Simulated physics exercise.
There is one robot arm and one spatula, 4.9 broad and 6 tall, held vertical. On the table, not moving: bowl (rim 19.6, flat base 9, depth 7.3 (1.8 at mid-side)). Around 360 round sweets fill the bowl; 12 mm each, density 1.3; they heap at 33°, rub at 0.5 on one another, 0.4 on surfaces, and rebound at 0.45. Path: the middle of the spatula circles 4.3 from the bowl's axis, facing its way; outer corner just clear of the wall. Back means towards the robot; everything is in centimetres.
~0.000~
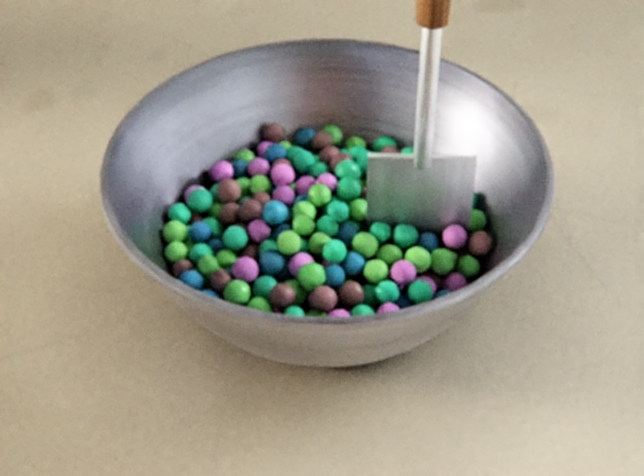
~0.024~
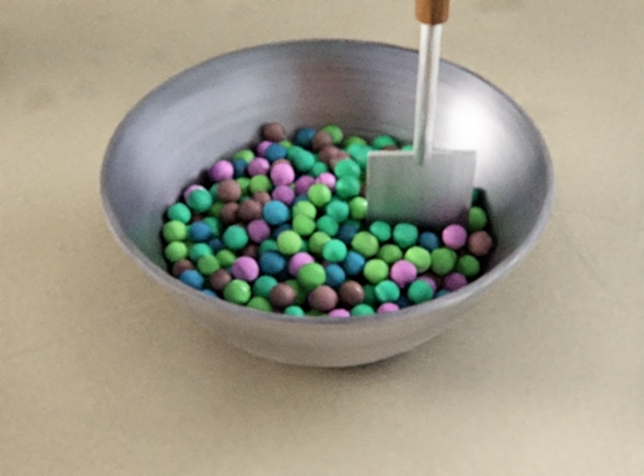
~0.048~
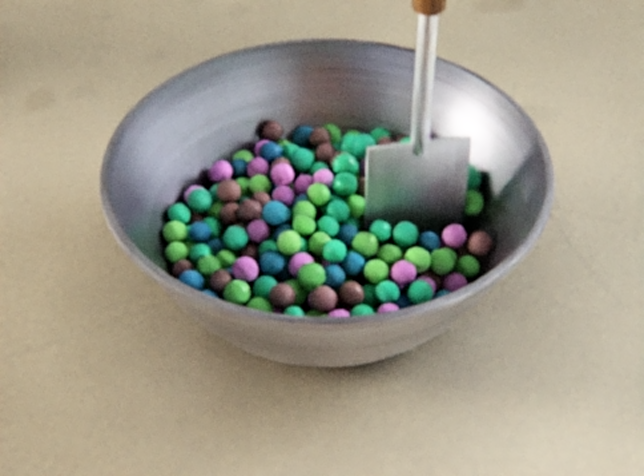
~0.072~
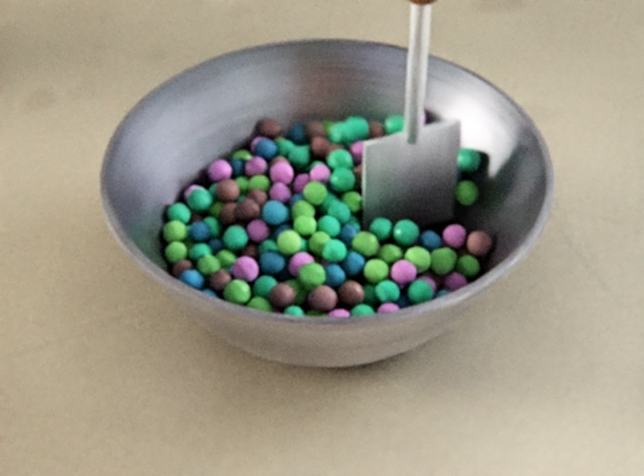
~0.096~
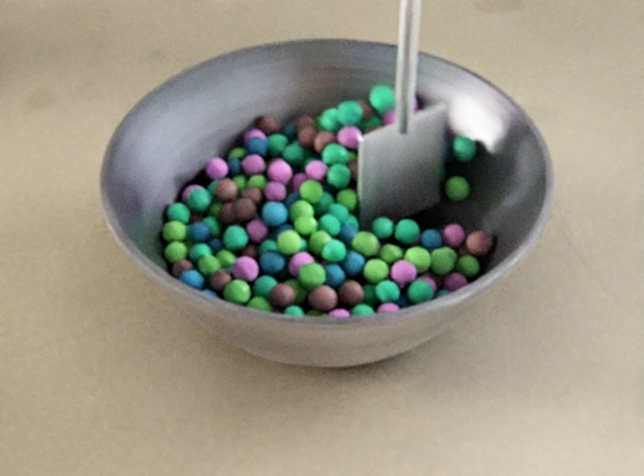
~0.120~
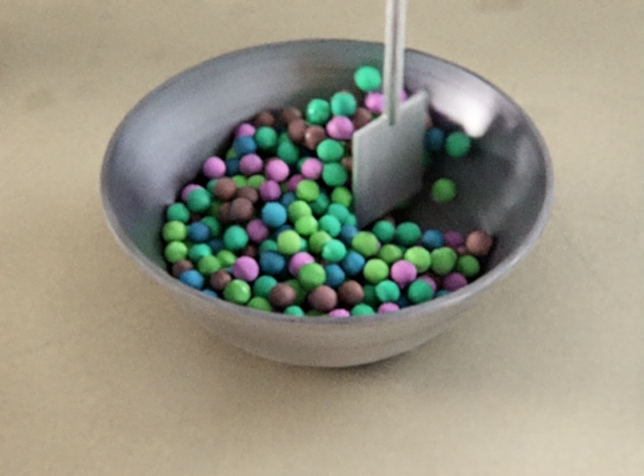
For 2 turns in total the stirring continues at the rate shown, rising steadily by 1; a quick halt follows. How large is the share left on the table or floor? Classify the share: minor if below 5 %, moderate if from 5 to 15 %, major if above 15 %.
Moderate, from 5 to 15 %.
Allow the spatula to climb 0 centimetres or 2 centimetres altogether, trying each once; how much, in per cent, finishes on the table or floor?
Roughly 10 and 5 per cent.
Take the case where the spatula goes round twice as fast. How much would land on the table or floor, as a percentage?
It would come to around 35 percent.
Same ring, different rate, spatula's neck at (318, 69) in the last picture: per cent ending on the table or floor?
About 40 %.
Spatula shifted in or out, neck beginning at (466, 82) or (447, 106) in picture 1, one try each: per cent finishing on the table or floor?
Roughly 0 % and 10 %.
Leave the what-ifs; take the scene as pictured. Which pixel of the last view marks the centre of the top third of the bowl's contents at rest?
Near (416, 175).
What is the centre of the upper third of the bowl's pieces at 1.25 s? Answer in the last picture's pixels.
(269, 278).
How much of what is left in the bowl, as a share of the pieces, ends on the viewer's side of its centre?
Roughly 35 percent of it.
After 0.69 s, 312° round, highest piece 8 above the table; 346 in the bowl, 10 on the table or floor, 8 in flight or on the tool.
After 1.25 s, 218° round, highest piece 8 above the table; 337 in the bowl, 27 on the table or floor.
After 1.74 s, 0° round, highest piece 8 above the table; 333 in the bowl, 31 on the table or floor.
After 2.44 s, 0° round, highest piece 8 above the table; 333 in the bowl, 31 on the table or floor.
At rest, 333 in the bowl, 31 on the table or floor. That is 9 % on the table or floor.
